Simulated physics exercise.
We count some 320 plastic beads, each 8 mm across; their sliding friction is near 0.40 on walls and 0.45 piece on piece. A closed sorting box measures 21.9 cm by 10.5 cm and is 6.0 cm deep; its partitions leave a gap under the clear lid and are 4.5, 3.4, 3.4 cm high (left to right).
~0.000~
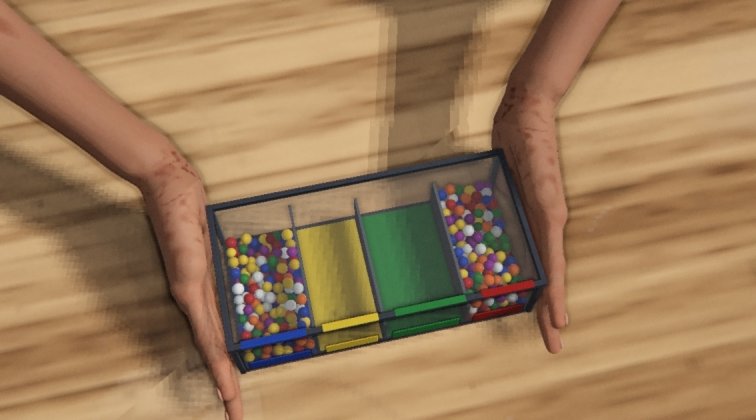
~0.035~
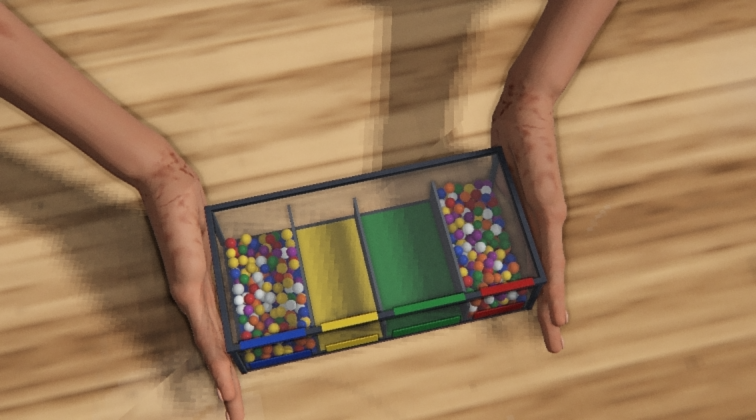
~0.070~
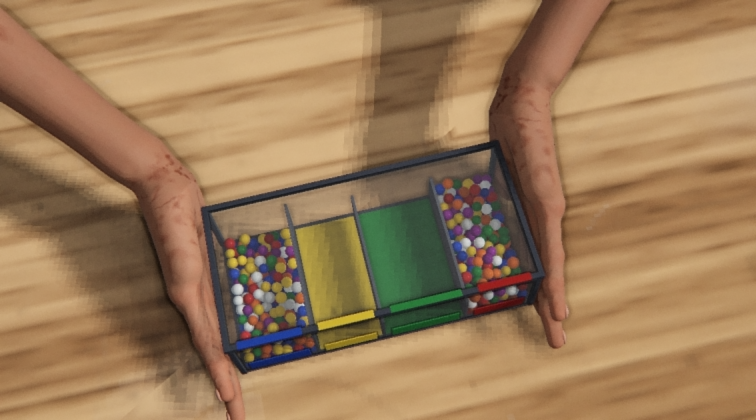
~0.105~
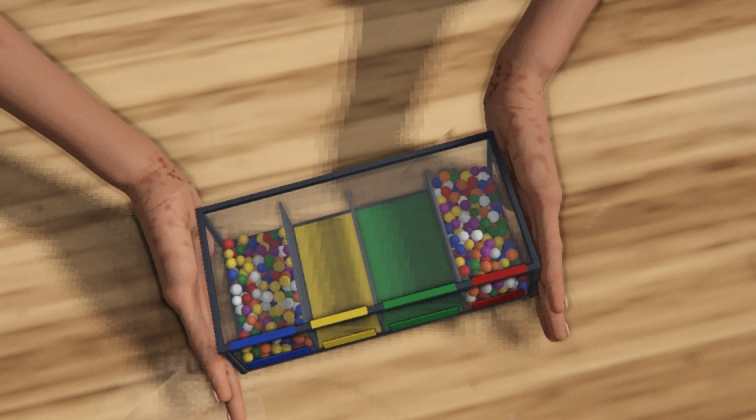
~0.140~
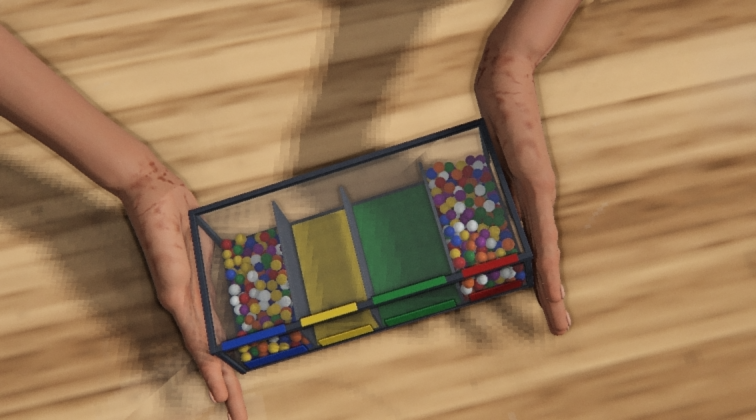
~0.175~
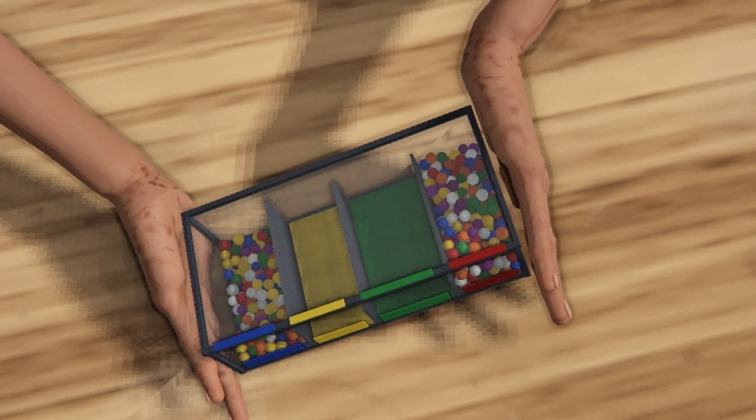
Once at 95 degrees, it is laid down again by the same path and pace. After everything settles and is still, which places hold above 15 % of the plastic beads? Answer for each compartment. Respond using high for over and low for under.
Red low, blue high, green low, yellow high.
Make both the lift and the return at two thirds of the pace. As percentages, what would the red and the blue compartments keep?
The red compartment would end with 10 per cent and the blue one with 65 per cent.
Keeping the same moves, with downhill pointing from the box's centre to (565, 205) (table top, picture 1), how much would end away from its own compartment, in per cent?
The share would be about 15 percent.
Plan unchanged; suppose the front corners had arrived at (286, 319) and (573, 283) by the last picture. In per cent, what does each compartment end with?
In the end red holds 65 %, blue holds 30 %, green holds 5 % and yellow holds 5 %.
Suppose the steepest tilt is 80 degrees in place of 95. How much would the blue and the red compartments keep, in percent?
Shares after the change: Blue 45, red 20, per cent.
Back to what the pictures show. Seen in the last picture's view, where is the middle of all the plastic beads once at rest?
Est. centre at rest: (279, 274) px.
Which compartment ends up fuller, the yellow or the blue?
Result: Blue has more.
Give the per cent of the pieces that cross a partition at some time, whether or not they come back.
I'd put it at some 60 percent of the pieces.
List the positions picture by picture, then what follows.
Box tilt 0 degrees, front corners at (233, 346) and (540, 281); red 60 %, blue 40 %, in the first picture.
Box tilt 1 degrees, front corners at (232, 346) and (540, 279), in the second picture.
Box tilt 3 degrees, front corners at (229, 347) and (538, 273), in the third picture.
Box tilt 7 degrees, front corners at (224, 347) and (533, 265), lowest corner left back, in the fourth picture.
Box tilt 12 degrees, front corners at (216, 348) and (525, 254), lowest corner left back, in the fifth picture.
Box tilt 17 degrees, front corners at (208, 349) and (514, 243), lowest corner left back; red 60 %, blue 40 %. The box's pace is about 145 degrees a second, in the sixth picture.
After 0.79 s, tilt 95 degrees; red 40 %, blue 40 %, green 20 %, yellow 5 %.
After 1.20 s, tilt 41 degrees; red 5 %, blue 65 %, green 5 %, yellow 30 %.
After 1.69 s, tilt 0 degrees; red 5 %, blue 65 %, green 5 %, yellow 30 %.
At rest (2.2 s), red 5 %, blue 65 %, green 5 %, yellow 30 %.
